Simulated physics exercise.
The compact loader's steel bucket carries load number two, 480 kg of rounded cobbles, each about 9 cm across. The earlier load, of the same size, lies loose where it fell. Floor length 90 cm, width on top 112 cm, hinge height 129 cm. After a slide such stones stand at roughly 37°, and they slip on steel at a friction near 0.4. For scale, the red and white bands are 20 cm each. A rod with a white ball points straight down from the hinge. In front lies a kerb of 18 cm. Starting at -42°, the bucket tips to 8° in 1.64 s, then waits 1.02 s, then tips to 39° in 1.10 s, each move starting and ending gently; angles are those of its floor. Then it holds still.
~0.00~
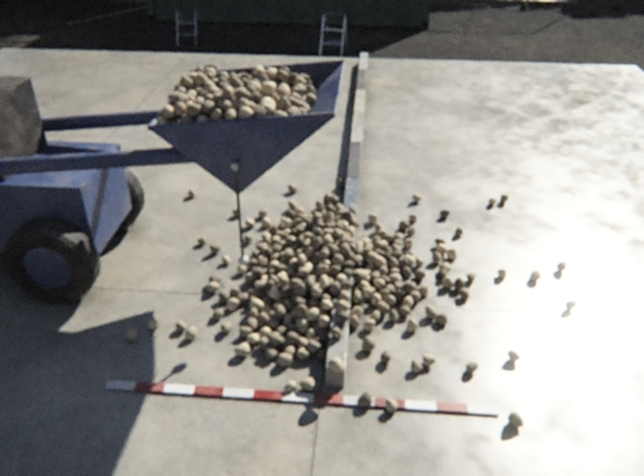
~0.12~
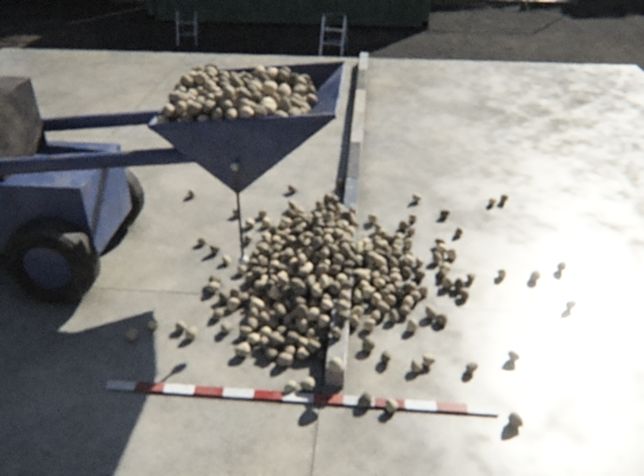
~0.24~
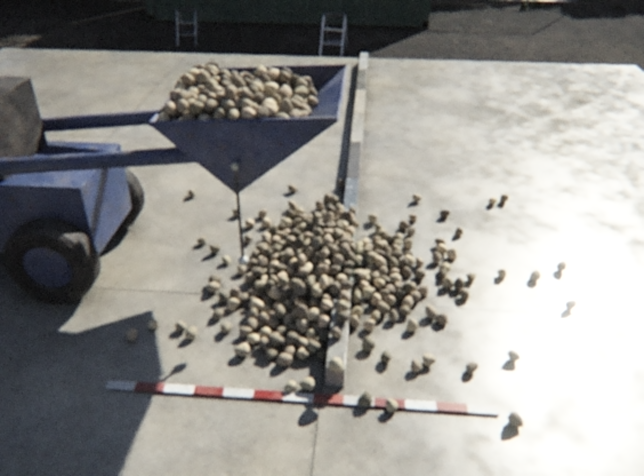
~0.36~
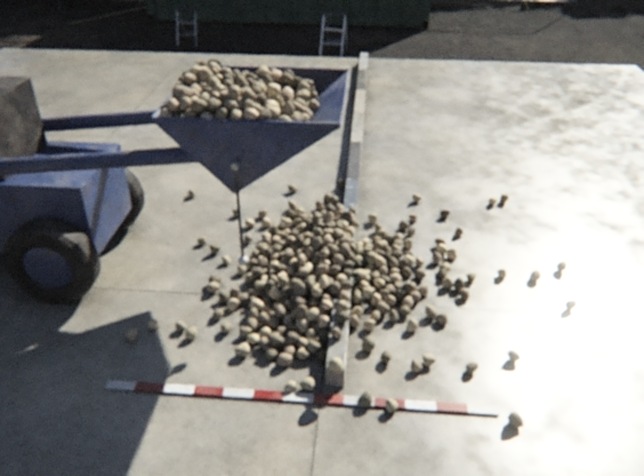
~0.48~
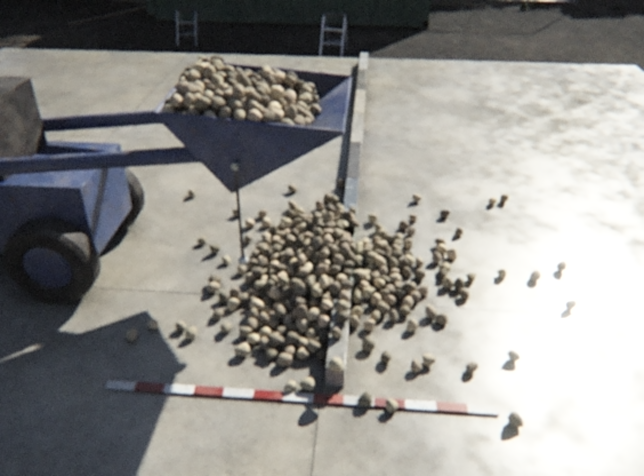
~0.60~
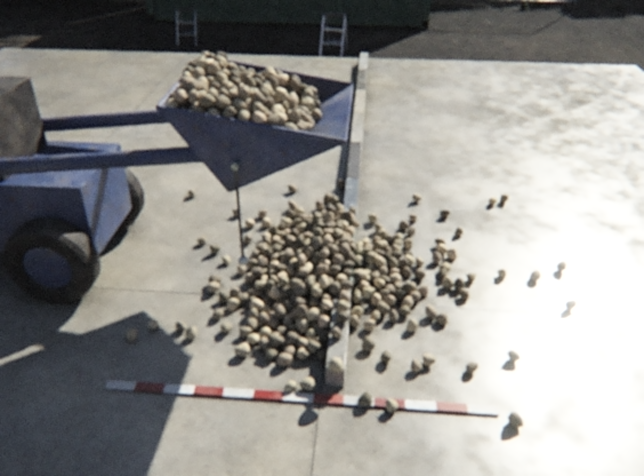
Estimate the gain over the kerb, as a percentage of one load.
Close to 86 parts in a hundred.
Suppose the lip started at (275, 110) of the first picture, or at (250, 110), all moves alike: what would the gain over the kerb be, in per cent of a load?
About 25 and 10 per cent.
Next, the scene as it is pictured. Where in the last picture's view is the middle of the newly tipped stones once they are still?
Near (386, 263).
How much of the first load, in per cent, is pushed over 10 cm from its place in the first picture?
Roughly 10 per cent of them.
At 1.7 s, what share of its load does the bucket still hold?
It holds some 95 per cent.
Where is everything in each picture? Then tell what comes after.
The bucket is at -42°, its lip at (335, 115); the top of the load is at (236, 76). The earlier load is highest near (331, 240), 32 cm above ground level, 77 % on this side of the kerb, 23 % over the kerb, in the first frame.
The bucket is at -41°, its lip at (336, 116); the top of the load is at (236, 75); the stones move at 0.1 m/s on average, in the second frame.
Lip at (338, 120), floor tilted -39°, highest stones at (230, 75); the stones move at 0.1 m/s on average, in the third frame.
The bucket is at -36°, its lip at (340, 126); the top of the load is at (206, 71); the stones move at 0.2 m/s on average, in the fourth frame.
Lip at (343, 133), floor tilted -32°, highest stones at (209, 68); the stones move at 0.2 m/s on average, in the fifth frame.
Lip at (346, 142), floor tilted -27°, highest stones at (205, 66); the stones move at 0.2 m/s on average, in the sixth frame.
After 1.2 s the floor is at 0°; in per cent of one load, 100 in the bucket, 77 on this side of the kerb, 23 over the kerb; the foremost stones are at (523, 276).
After 1.7 s the floor is at 8°; in per cent of one load, 96 in the bucket, 80 on this side of the kerb, 24 over the kerb; the foremost stones are at (523, 276).
After 4.2 s the floor is at 39°; in per cent of one load, 0 in the bucket, 99 on this side of the kerb, 101 over the kerb; the foremost stones are at (522, 258).
After 6.9 s the floor is at 39°; in per cent of one load, 0 in the bucket, 91 on this side of the kerb, 109 over the kerb; the foremost stones are at (522, 258). Net gain over the kerb, 86.
